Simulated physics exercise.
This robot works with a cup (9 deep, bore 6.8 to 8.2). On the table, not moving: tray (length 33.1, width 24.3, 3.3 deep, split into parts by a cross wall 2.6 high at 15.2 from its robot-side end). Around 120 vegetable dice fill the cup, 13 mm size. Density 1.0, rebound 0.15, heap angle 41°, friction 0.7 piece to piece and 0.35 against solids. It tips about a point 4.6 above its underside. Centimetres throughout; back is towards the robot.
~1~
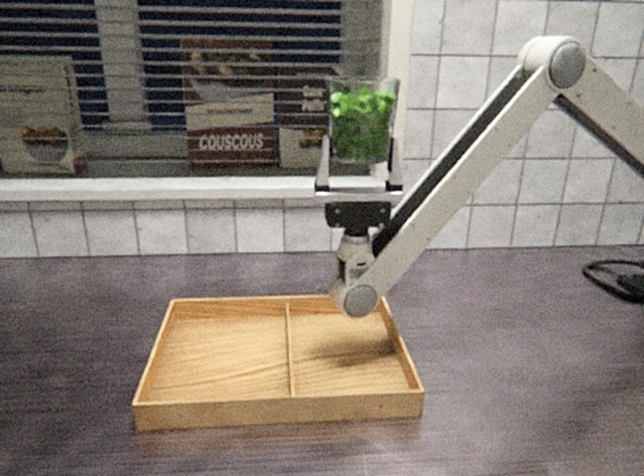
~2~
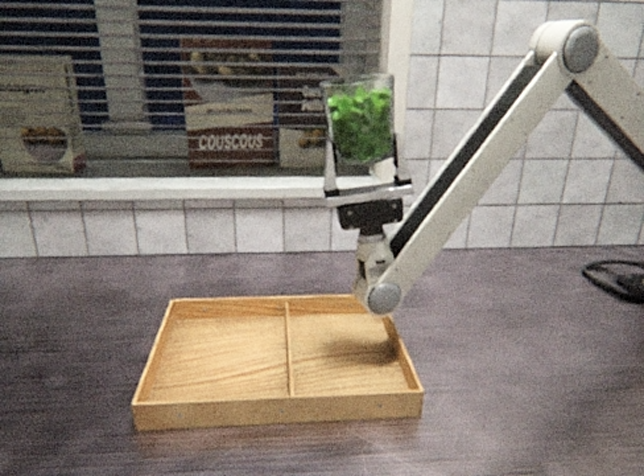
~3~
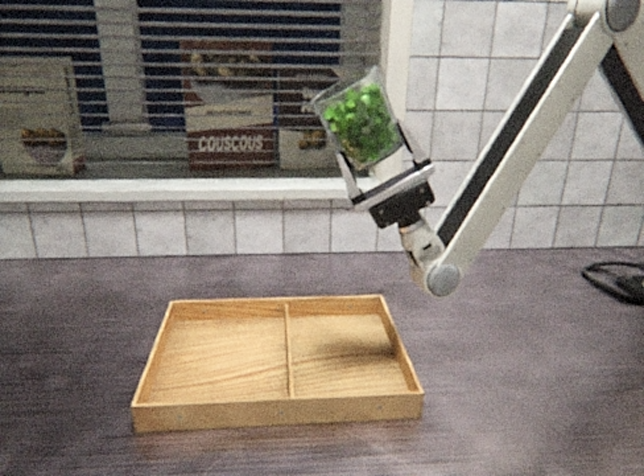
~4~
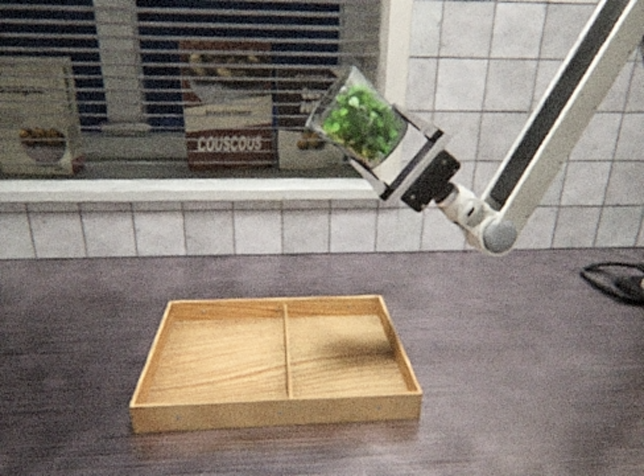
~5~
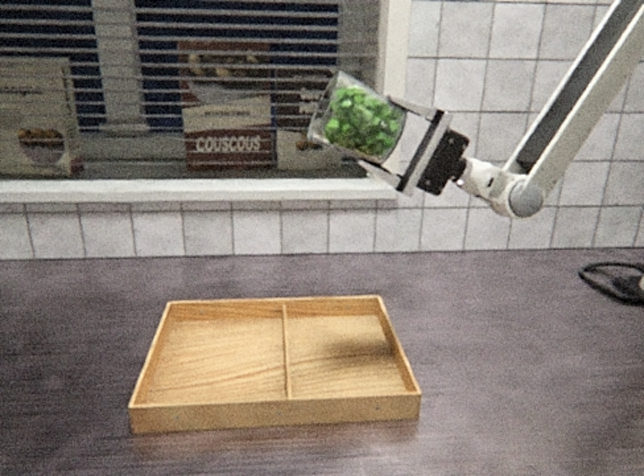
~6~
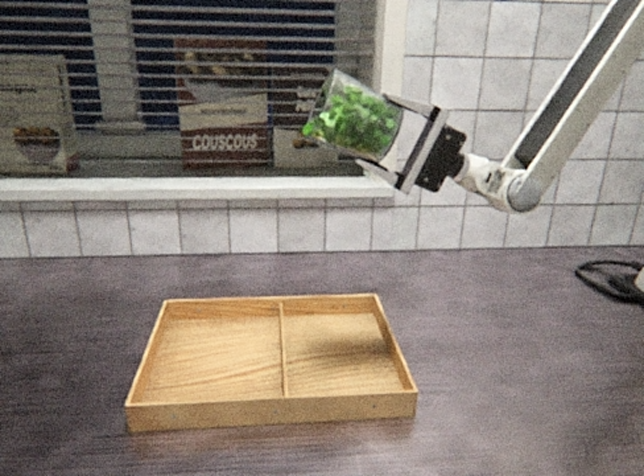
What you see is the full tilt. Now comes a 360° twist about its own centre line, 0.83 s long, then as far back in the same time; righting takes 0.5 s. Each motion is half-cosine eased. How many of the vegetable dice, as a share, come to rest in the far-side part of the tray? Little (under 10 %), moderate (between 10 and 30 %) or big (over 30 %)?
Answer: Little; under 10 % of the vegetable dice finish in the far-side part of the tray.
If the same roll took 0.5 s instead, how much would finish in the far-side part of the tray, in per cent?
In that case some 0 per cent.
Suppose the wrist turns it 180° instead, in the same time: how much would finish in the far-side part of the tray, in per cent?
It would be near 0 per cent.
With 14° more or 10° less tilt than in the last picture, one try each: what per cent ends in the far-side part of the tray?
Some 30 and 0 per cent.
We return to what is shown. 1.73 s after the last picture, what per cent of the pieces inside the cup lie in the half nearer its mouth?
About 35 per cent.
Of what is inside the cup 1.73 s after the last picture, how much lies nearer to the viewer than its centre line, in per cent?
Some 45 per cent.
Then, 0.86 s later, tipped 67°, highest piece 36 above the table; 121 in the cup, 2 in the far-side part, 1 in flight or on a rim.
Then, 1.73 s later, tipped 64°, highest piece 36 above the table; 121 in the cup, 3 in the far-side part.
Then, 2.36 s later, upright, highest piece 38 above the table; 121 in the cup, 3 in the far-side part.
Then, 3.06 s later, upright, highest piece 38 above the table; 121 in the cup, 3 in the far-side part.
At rest, 121 in the cup, 3 in the far-side part. That is 2 % in the far-side part of the tray.
